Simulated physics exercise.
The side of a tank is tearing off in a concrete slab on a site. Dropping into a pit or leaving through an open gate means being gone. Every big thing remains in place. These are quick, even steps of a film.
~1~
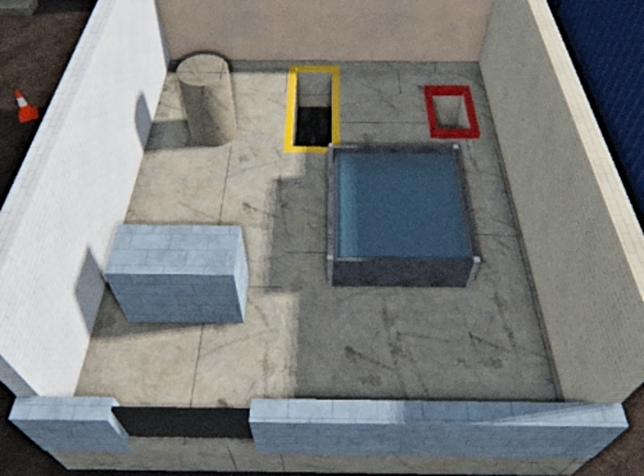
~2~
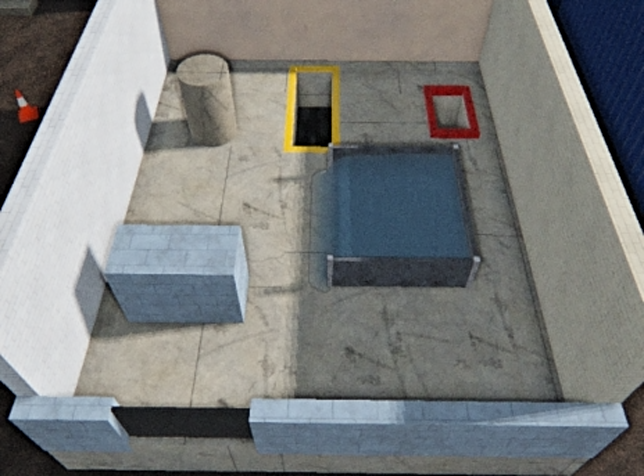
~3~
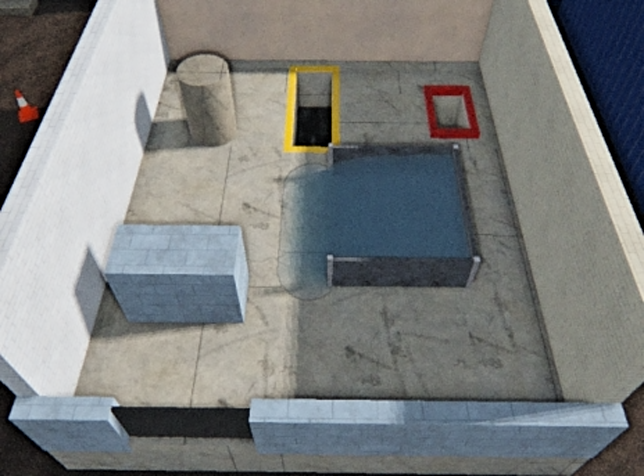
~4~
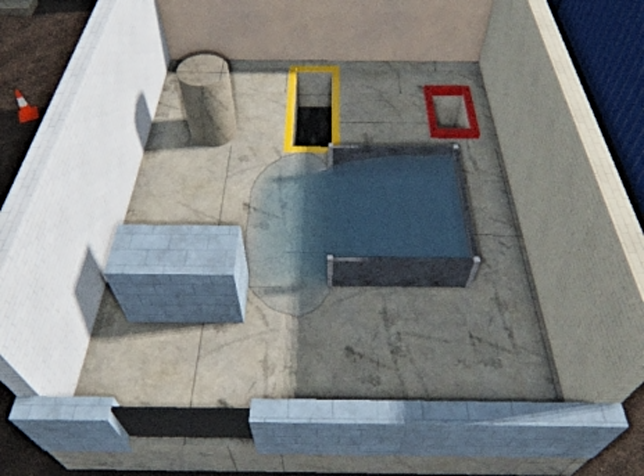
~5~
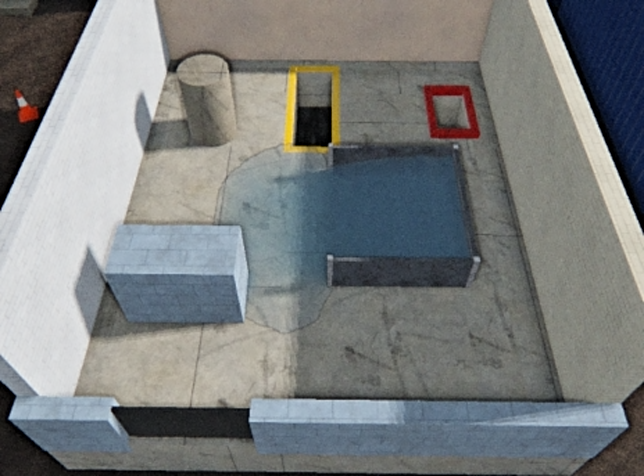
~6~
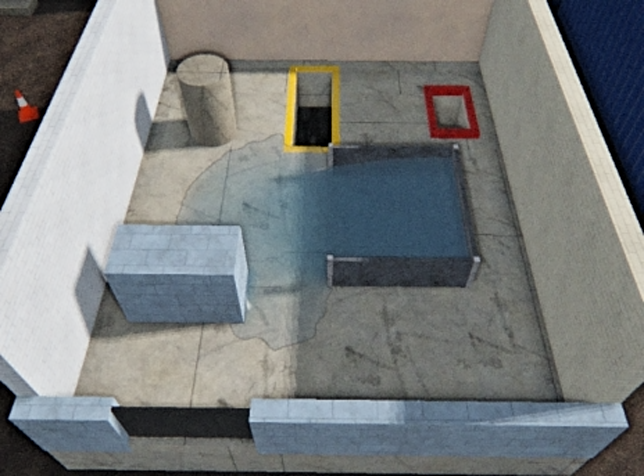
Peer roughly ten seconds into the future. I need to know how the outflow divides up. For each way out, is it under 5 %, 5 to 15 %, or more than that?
Here is how it divides: The gate ends up with under 5 %; the red pit ends up with under 5 %; the yellow pit ends up with more than 15 %.
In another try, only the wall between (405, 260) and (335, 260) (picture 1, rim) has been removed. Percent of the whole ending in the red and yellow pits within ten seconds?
Roughly, in per cent: Red 0, yellow 6.
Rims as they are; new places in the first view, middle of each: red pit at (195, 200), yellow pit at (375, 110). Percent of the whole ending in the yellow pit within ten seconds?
Out of a hundred parts, 15 go to yellow.
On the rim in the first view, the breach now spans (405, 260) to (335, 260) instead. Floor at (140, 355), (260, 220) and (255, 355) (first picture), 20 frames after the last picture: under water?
In the order asked: Sodden, out of reach, sodden.
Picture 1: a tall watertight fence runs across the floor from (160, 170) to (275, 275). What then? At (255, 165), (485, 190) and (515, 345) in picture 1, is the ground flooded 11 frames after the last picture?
Listed order - wet, dry, dry.
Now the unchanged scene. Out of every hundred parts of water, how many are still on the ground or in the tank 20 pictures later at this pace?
Estimate: Some 100 %.
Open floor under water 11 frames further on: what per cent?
About 40 in a hundred.
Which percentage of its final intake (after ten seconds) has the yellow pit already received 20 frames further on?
Estimate: Roughly 0 %.
A moment on, water covers 30 % of the floor; the gate 0 %, the red pit 0 %, the yellow pit 0 %.
Next, water covers 40 % of the floor; the gate 0 %, the red pit 0 %, the yellow pit 0 %.
Then, water covers 50 % of the floor; the gate 0 %, the red pit 0 %, the yellow pit 1 %.
Later, water covers 70 % of the floor; the gate 0 %, the red pit 0 %, the yellow pit 12 %.
In the end, water covers 90 % of the floor; the gate 0 %, the red pit 0 %, the yellow pit 28 %.
